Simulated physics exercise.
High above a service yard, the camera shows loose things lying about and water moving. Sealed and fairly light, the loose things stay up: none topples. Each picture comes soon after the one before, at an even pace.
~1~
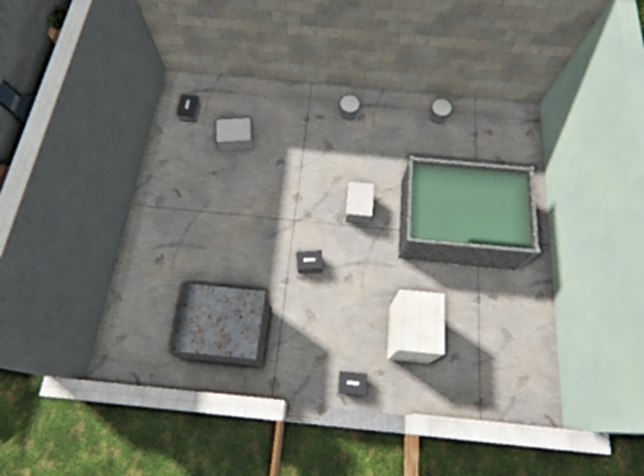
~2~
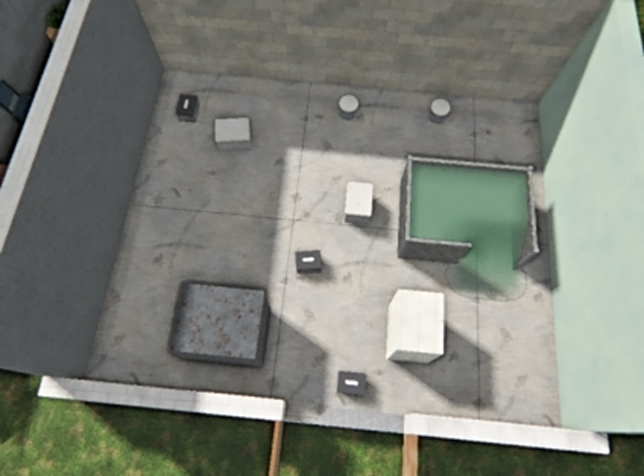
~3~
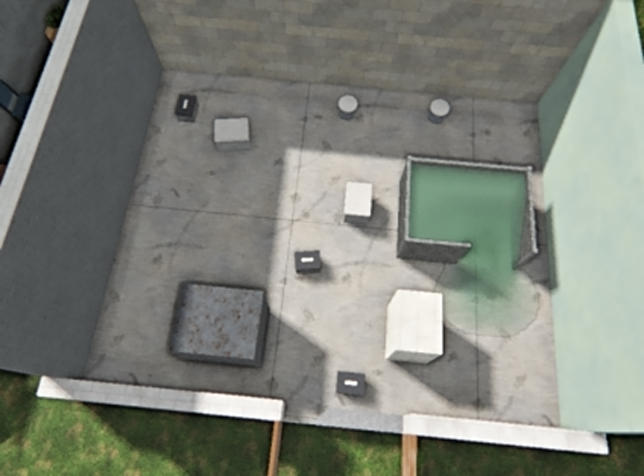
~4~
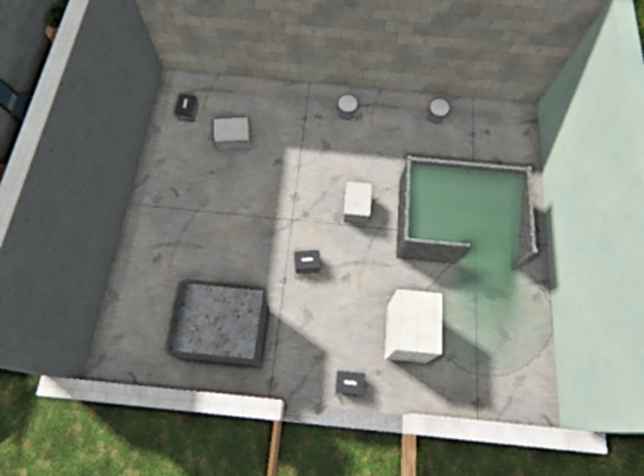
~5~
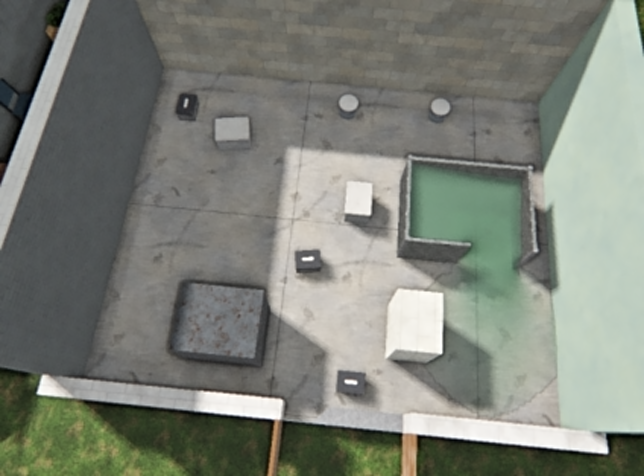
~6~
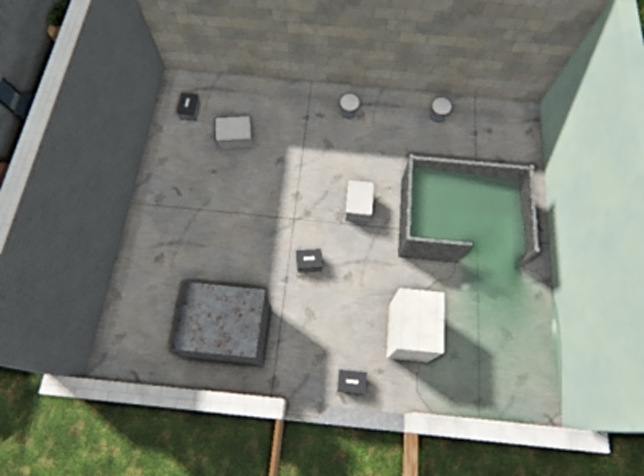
Green water pouring through a gap in a walled tank and spreading across a concrete yard while scattered blocks stay still.
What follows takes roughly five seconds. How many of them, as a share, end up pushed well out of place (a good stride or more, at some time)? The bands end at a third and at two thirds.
So the part that moves far is short of the one-third mark.
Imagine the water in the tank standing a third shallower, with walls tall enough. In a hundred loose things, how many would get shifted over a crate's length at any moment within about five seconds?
I'd put it near 10 percent.
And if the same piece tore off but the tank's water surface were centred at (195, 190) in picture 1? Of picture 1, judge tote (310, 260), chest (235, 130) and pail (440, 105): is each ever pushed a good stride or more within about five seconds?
Far enough, Not far, Not far.
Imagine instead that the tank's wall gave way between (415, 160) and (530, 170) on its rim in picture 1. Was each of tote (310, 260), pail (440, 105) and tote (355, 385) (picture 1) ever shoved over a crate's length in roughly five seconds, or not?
Lab note - in sequence: Did not travel far; travelled far enough; did not travel far.
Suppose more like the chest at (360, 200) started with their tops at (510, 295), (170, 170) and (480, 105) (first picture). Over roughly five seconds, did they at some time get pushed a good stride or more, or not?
Shoved clear, stays put, stays put.
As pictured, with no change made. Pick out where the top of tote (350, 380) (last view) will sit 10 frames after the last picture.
It should end up around (319, 376).
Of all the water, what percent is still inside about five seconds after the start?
90 %.
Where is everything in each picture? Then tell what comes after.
A pail at (350, 103) rests on the ground; a tote at (309, 260) rests on the ground; 0 of 7 have shifted, in the first picture.
A pail at (349, 103), on the bottom; a tote at (308, 260) rests on the ground; 0 of 7 have shifted, in the second picture.
A pail at (348, 103), on the bottom; a tote at (307, 260) rests on the ground; 0 of 7 have shifted, in the third picture.
A pail at (348, 103), on the bottom; a tote at (307, 259) rests on the ground; 0 of 7 have shifted, in the fourth picture.
A pail at (349, 102), on the bottom; a tote at (308, 259) rests on the ground; 0 of 7 have shifted, in the fifth picture.
A pail at (350, 102) rests on the ground; a tote at (309, 258) rests on the ground; 0 of 7 have shifted, in the sixth picture.
A moment on, 0 of 7 are well off their spots; 0 afloat.
Next, 0 of 7 are well off their spots; 0 afloat.
Later, 1 of 7 are well off their spots; 1 afloat.
In the end, 2 of 7 are well off their spots, and 2 have been at some point; 2 afloat.
